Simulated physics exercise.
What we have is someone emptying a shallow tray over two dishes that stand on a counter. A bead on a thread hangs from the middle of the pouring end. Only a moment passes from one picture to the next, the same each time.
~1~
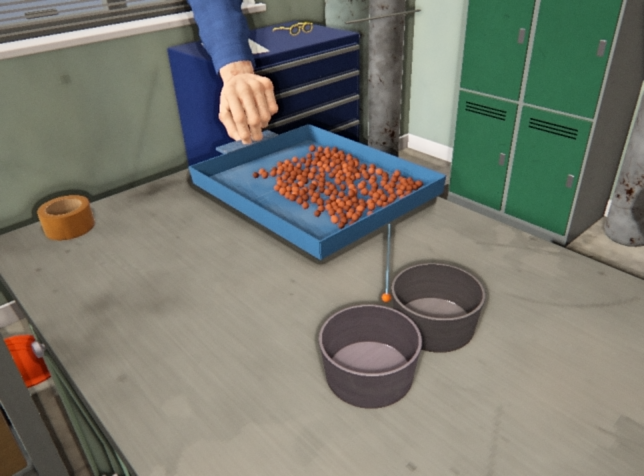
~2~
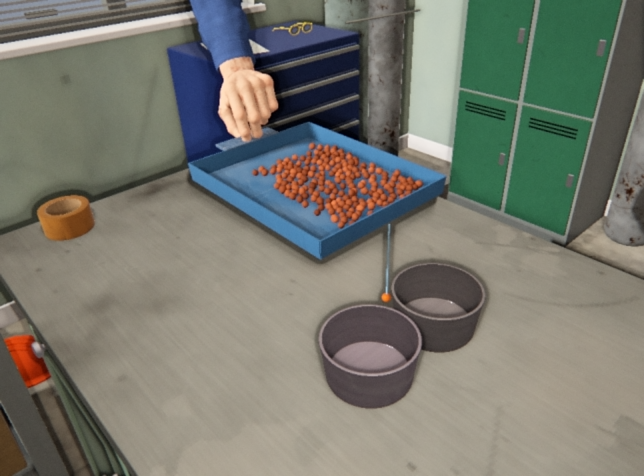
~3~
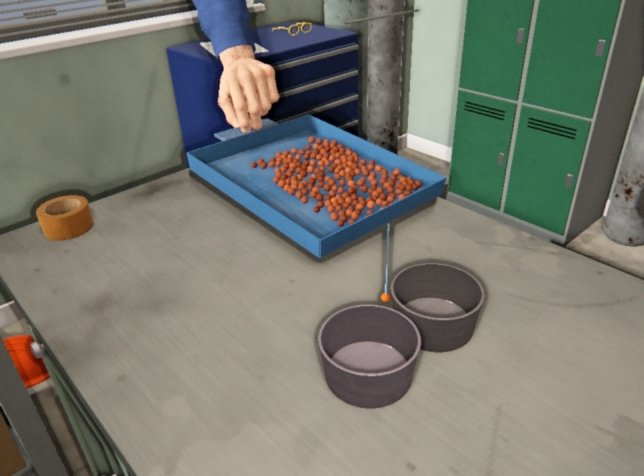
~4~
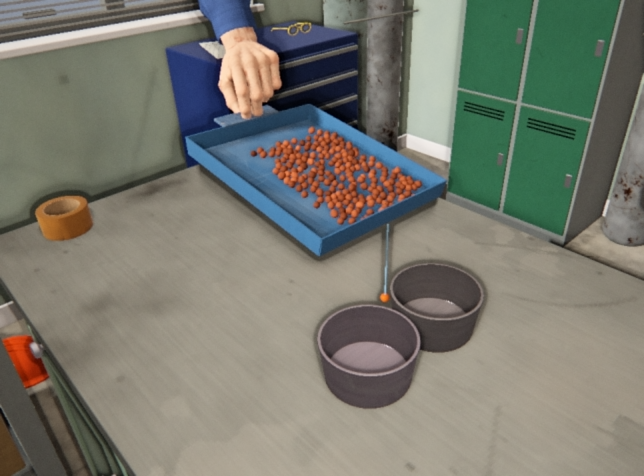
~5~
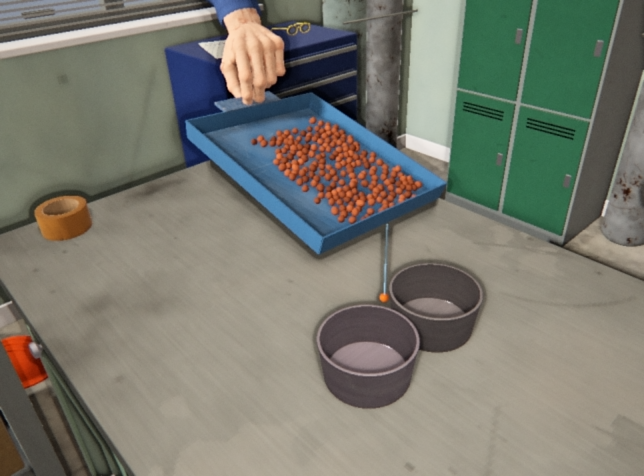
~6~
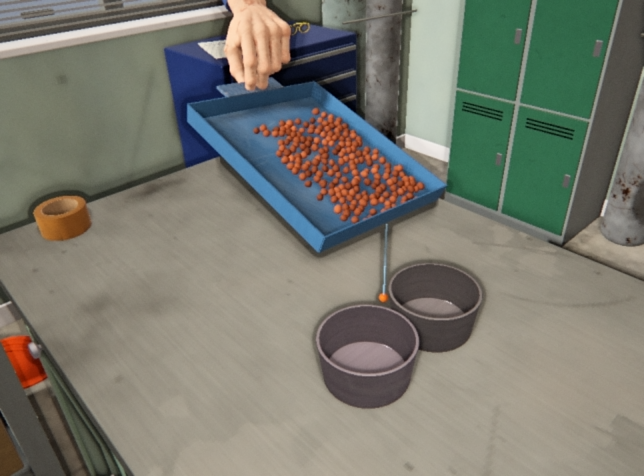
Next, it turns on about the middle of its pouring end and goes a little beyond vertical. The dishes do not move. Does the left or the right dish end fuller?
The right one ends fuller.
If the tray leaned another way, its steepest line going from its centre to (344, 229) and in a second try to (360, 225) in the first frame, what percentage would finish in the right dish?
First some 0, then 0 per cent.
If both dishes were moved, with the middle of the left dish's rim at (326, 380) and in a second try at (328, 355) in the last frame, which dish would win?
First right, then the right-hand dish.
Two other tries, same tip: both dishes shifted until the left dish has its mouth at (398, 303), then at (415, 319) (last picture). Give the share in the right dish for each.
About 30 and 40 per cent.
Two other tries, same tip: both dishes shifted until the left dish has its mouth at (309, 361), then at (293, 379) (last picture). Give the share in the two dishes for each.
In turn 20 and 10 in a hundred.
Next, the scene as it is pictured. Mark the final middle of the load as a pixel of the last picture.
At about (440, 322).
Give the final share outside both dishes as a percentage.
It comes to 10 per cent or so.
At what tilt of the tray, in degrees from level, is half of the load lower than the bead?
Around 115° of tilt.
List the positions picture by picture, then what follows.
In the first frame, corners of the pouring end near (320, 240) and (444, 176), level; middle of the load near (338, 182), clay pellets; left dish near (407, 379); right dish near (473, 325); bead on its thread near (387, 298).
In the second frame, corners of the pouring end near (320, 240) and (444, 176), level; middle of the load near (338, 180).
In the third frame, corners of the pouring end near (320, 239) and (444, 177), tipped barely, lowest at the right corner; middle of the load near (337, 177).
In the fourth frame, corners of the pouring end near (322, 238) and (444, 180), tipped a little, lowest at the right corner; middle of the load near (338, 171).
In the fifth frame, corners of the pouring end near (323, 236) and (445, 182), tipped a little, lowest at the right corner; middle of the load near (339, 166).
In the sixth frame, corners of the pouring end near (325, 236) and (445, 185), tipped clearly, lowest at the right corner; middle of the load near (341, 162); left dish near (404, 379); right dish near (470, 325).
Shortly afterwards, tray tipped steeply; the whole lot on the tray.
Next, tray tipped past a quarter turn; all but a few on the tray; only a few in the right dish; only a few outside both; only a few in the air.
Some moments later, tray tipped past a quarter turn; only a few in the left dish; the bulk in the right dish; a little outside both.
In the end, tray tipped past a quarter turn; only a few in the left dish; the bulk in the right dish; a little outside both.
